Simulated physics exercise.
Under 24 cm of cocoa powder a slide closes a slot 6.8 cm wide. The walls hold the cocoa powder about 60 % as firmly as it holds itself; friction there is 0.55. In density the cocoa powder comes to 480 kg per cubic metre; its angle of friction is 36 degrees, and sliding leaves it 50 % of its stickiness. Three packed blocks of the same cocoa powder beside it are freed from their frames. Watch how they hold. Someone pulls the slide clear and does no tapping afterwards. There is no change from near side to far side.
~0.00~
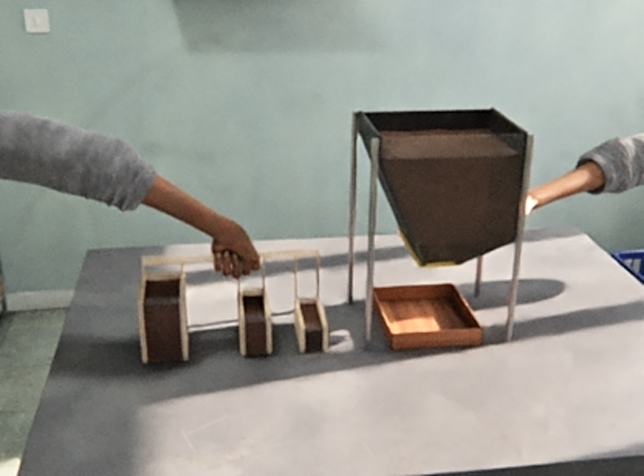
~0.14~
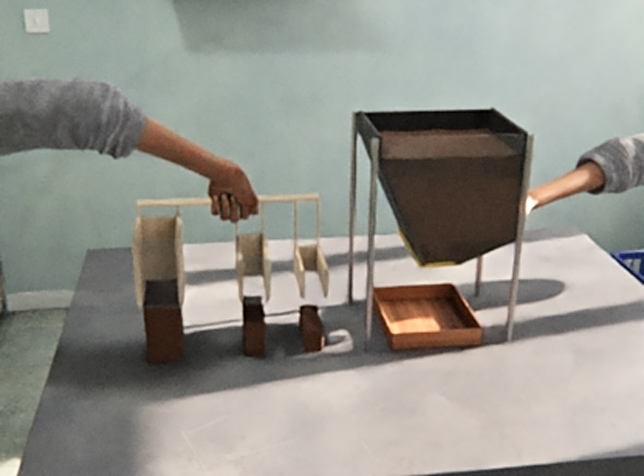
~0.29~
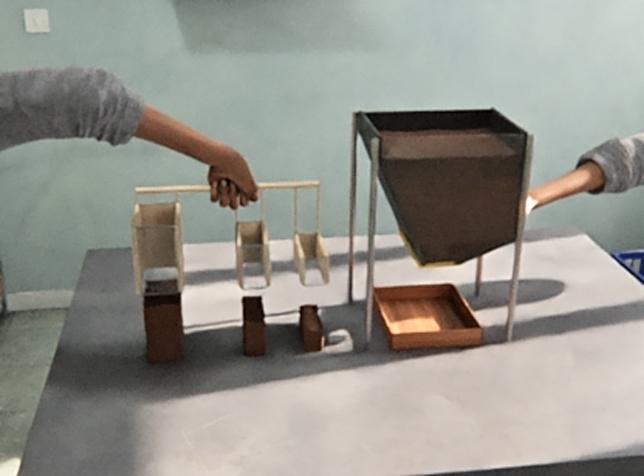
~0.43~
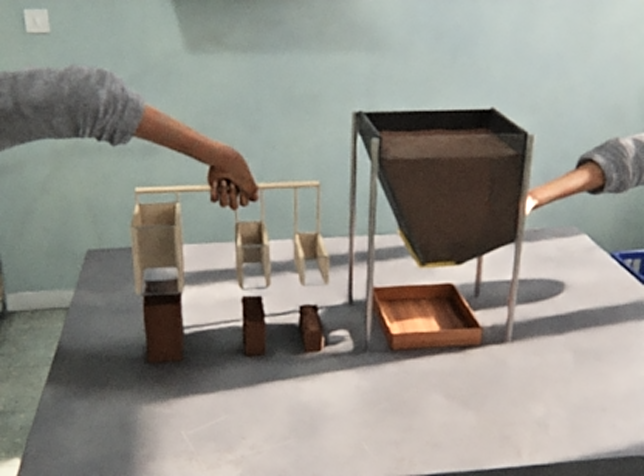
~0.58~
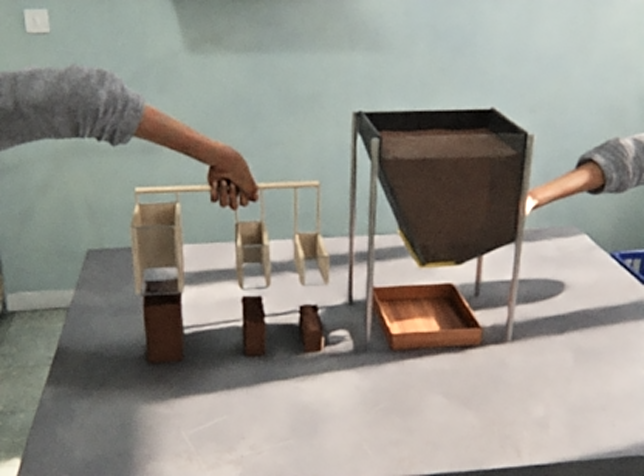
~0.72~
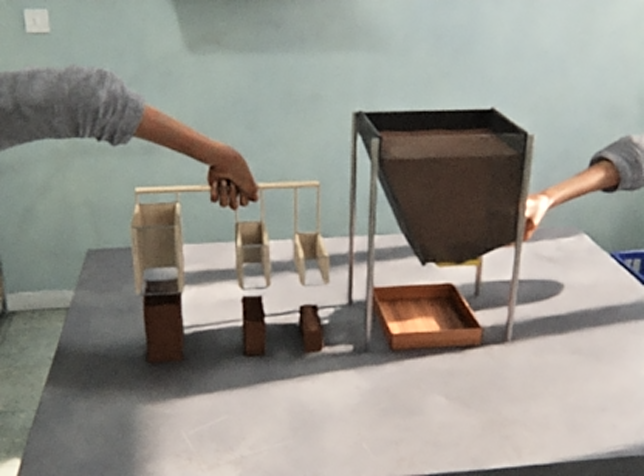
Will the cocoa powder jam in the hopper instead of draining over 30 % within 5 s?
Yes, it jams.
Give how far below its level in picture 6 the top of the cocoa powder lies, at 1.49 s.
Measured change: Around 0.0 cm.
By 1.07 s, 0 % has run out.
By 1.49 s, 0 % has run out.
By 1.90 s, 0 % has run out.
By 2.32 s, 0 % has run out.
By 5.62 s, at the end, 0 % has run out.
